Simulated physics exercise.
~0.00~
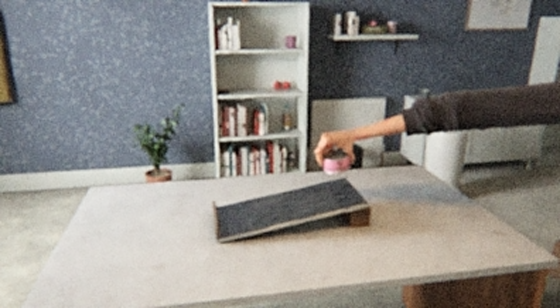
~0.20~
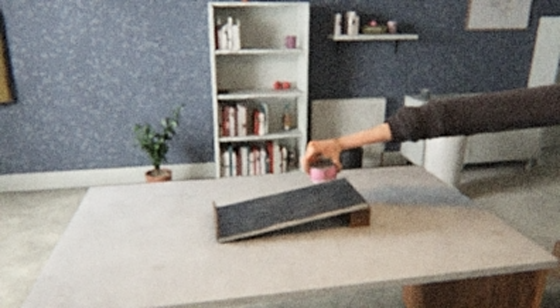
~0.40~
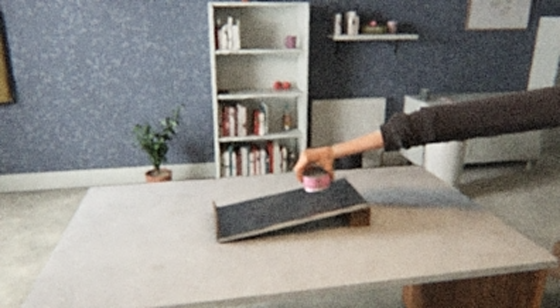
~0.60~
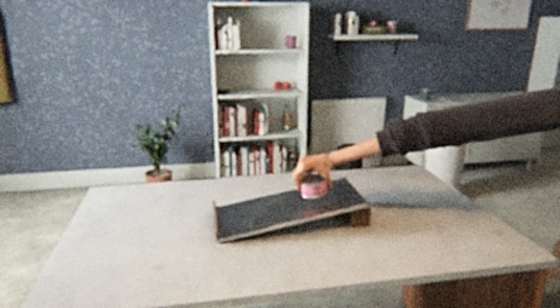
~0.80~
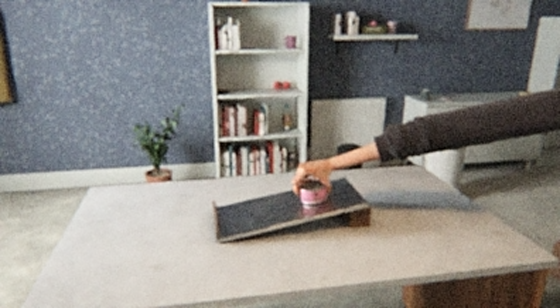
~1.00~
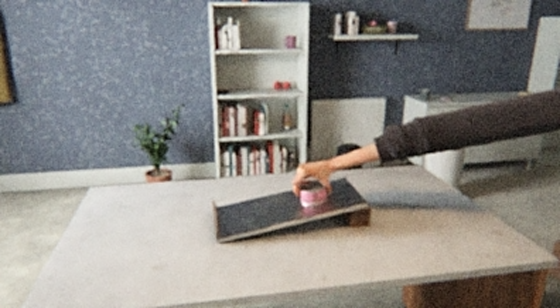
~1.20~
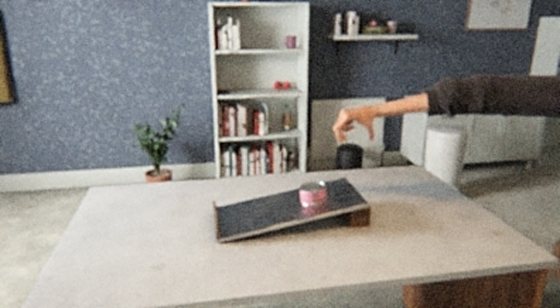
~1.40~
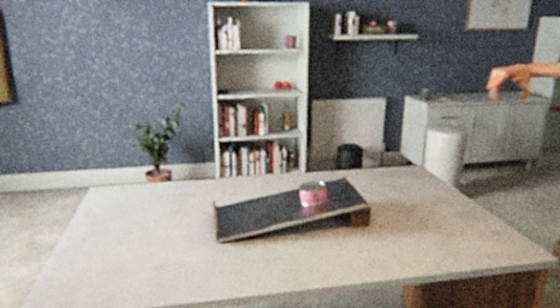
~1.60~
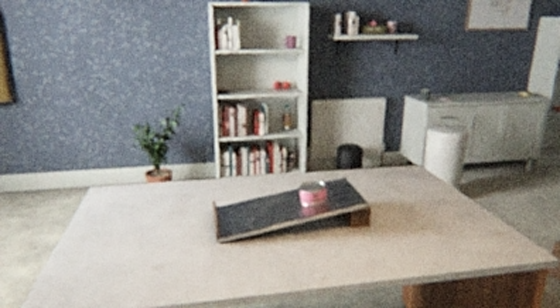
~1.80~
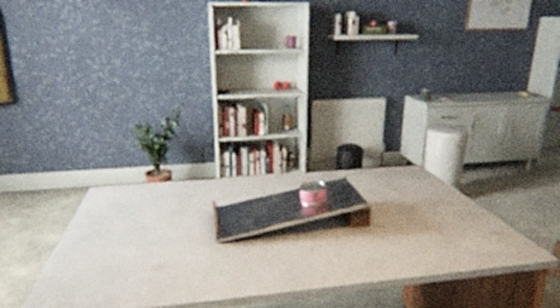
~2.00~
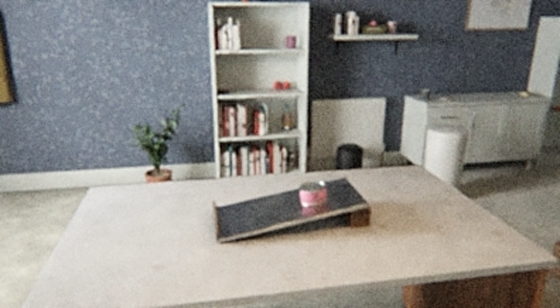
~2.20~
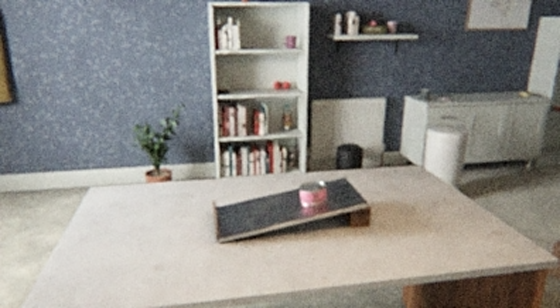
A pink tub is lowered by a hand onto a sloping board and stays put.
